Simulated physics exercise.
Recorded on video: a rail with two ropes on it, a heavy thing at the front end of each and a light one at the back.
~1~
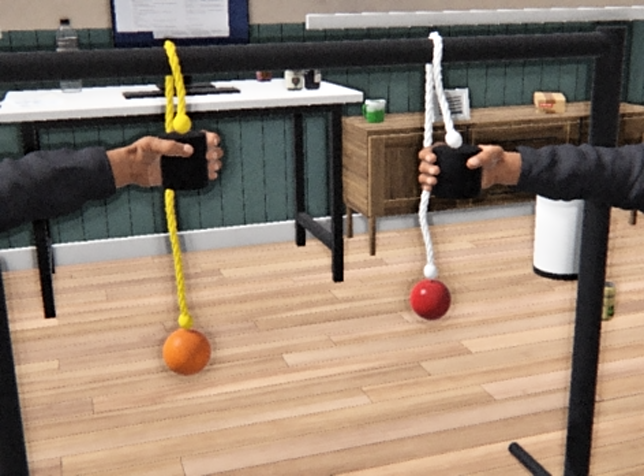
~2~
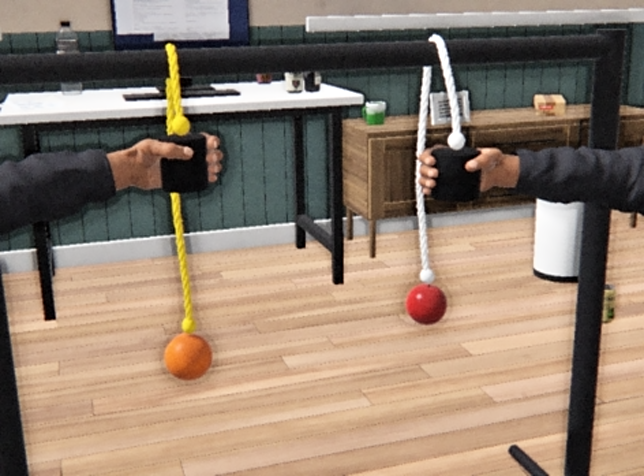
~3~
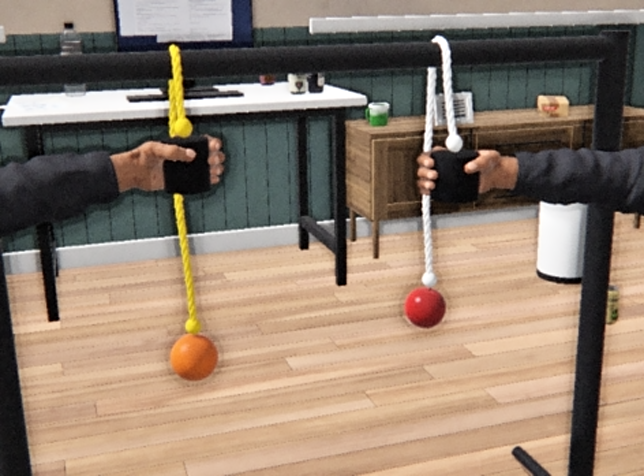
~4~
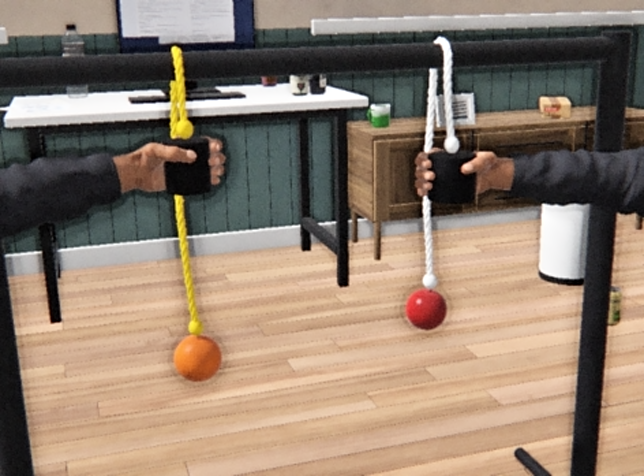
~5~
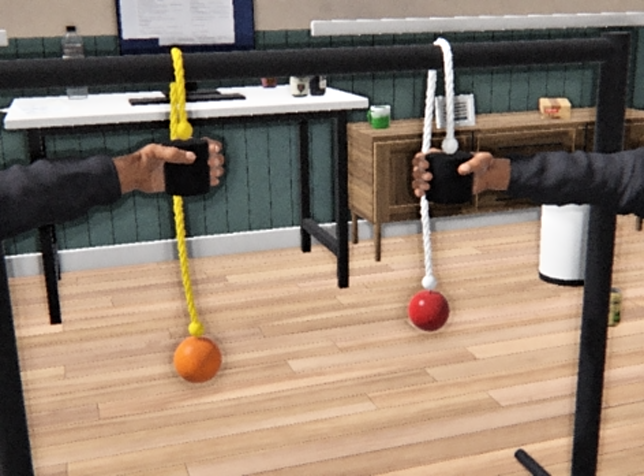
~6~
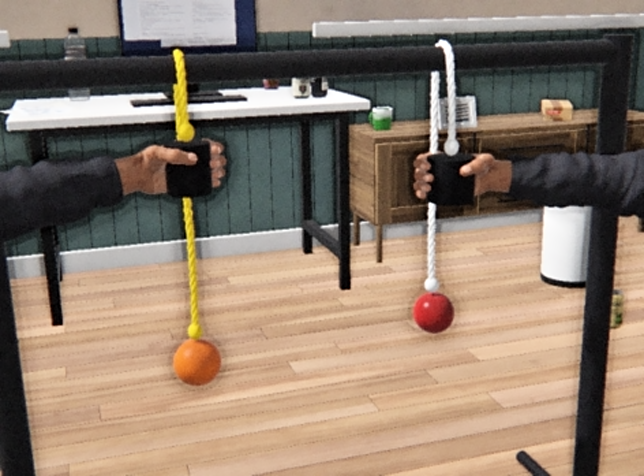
The video shows two hands gripping dark objects beside yellow and white ropes draped over a black rail, with an orange ball hanging at left and a red ball at right, both shifting only slightly.
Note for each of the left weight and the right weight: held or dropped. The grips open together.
In order: Most likely the left weight will go down once released, most likely the right weight will go down once released.
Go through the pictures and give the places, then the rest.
The first picture shows left weight (184, 160); right weight (457, 171); left orange (187, 352); right apple (431, 300).
The second picture shows left weight (184, 163); right weight (456, 174).
The third picture shows left weight (186, 165); right weight (455, 176).
The fourth picture shows left weight (187, 166); right weight (452, 177).
The fifth picture shows left weight (187, 167); right weight (449, 177).
The sixth picture shows left weight (188, 168); right weight (451, 179); left rope only laid over the rail; right rope only laid over the rail.
Then, 0.28 s past the final frame, left weight dropping near (194, 253); right weight dropping near (448, 267).
Then, 0.54 s past the final frame, left weight on the floor; right weight on the floor.
When it is over, left weight on the floor; right weight on the floor. The left weight runs down to the floor and the right weight drops.
